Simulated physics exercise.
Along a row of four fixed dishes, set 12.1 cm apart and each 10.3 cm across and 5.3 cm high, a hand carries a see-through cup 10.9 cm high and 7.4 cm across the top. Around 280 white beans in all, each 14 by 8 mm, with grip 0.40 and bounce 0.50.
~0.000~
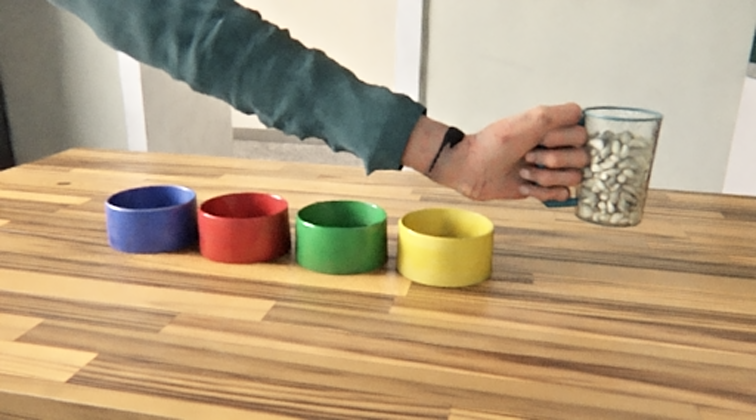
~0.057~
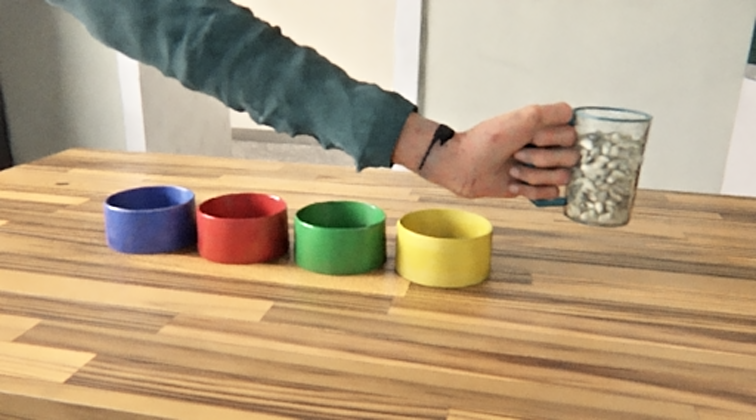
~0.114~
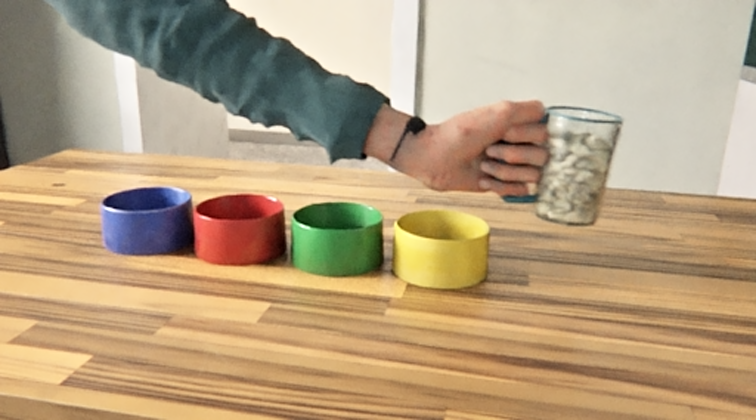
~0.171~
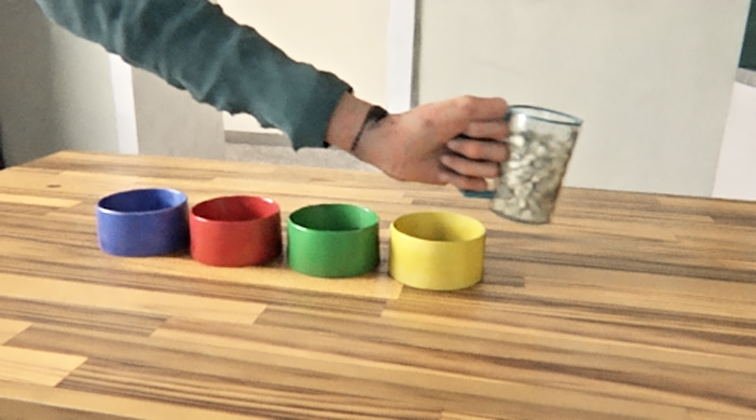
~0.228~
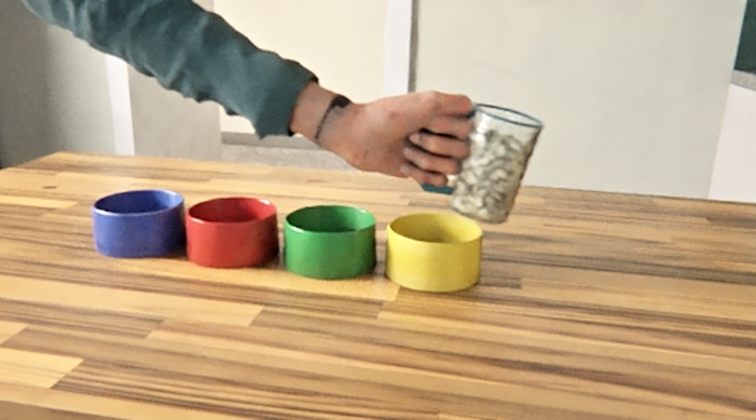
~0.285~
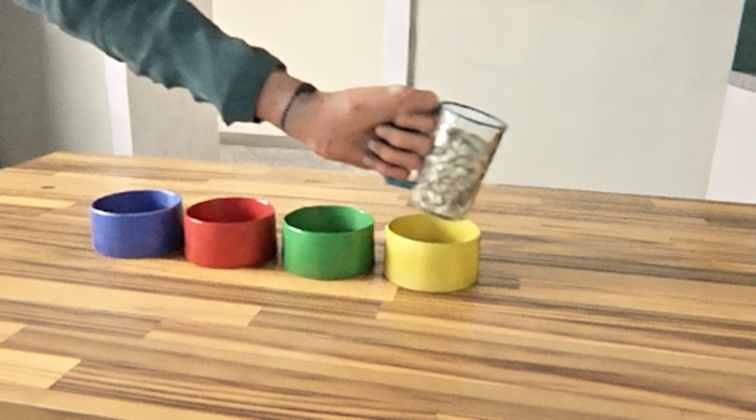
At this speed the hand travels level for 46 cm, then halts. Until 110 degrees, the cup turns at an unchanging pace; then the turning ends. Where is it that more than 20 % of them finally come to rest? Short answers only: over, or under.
Outcome: Red: Probably more than a fifth of the pieces land there; blue: Probably a fifth or fewer of the pieces land there; green: Probably a fifth or fewer of the pieces land there; yellow: Probably a fifth or fewer of the pieces land there; counter: Probably a fifth or fewer of the pieces land there.
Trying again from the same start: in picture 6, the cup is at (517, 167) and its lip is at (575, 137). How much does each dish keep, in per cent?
Red 90, blue 0, green 10, yellow 0.
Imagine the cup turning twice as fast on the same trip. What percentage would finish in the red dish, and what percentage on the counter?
I'd expect red to end at 100 and the counter at 0.
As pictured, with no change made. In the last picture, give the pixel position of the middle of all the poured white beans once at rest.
Estimated resting centre: Around (237, 232).
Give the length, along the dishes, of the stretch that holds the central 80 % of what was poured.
That stretch measures near 6 centimetres.
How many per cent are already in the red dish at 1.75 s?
So far, roughly 40 per cent.
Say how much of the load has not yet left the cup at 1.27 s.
Around 100 percent.
After 0.88 s, tilt 61 degrees; cup holds 100 %.
Then, at 1.27 s, tilt 90 degrees; cup holds 100 %.
After 1.75 s, tilt 110 degrees; cup holds 60 %, red 40 %.
At rest (3.2 s), red 100 %, blue 0 %, green 0 %, yellow 0 %, counter 0 %.
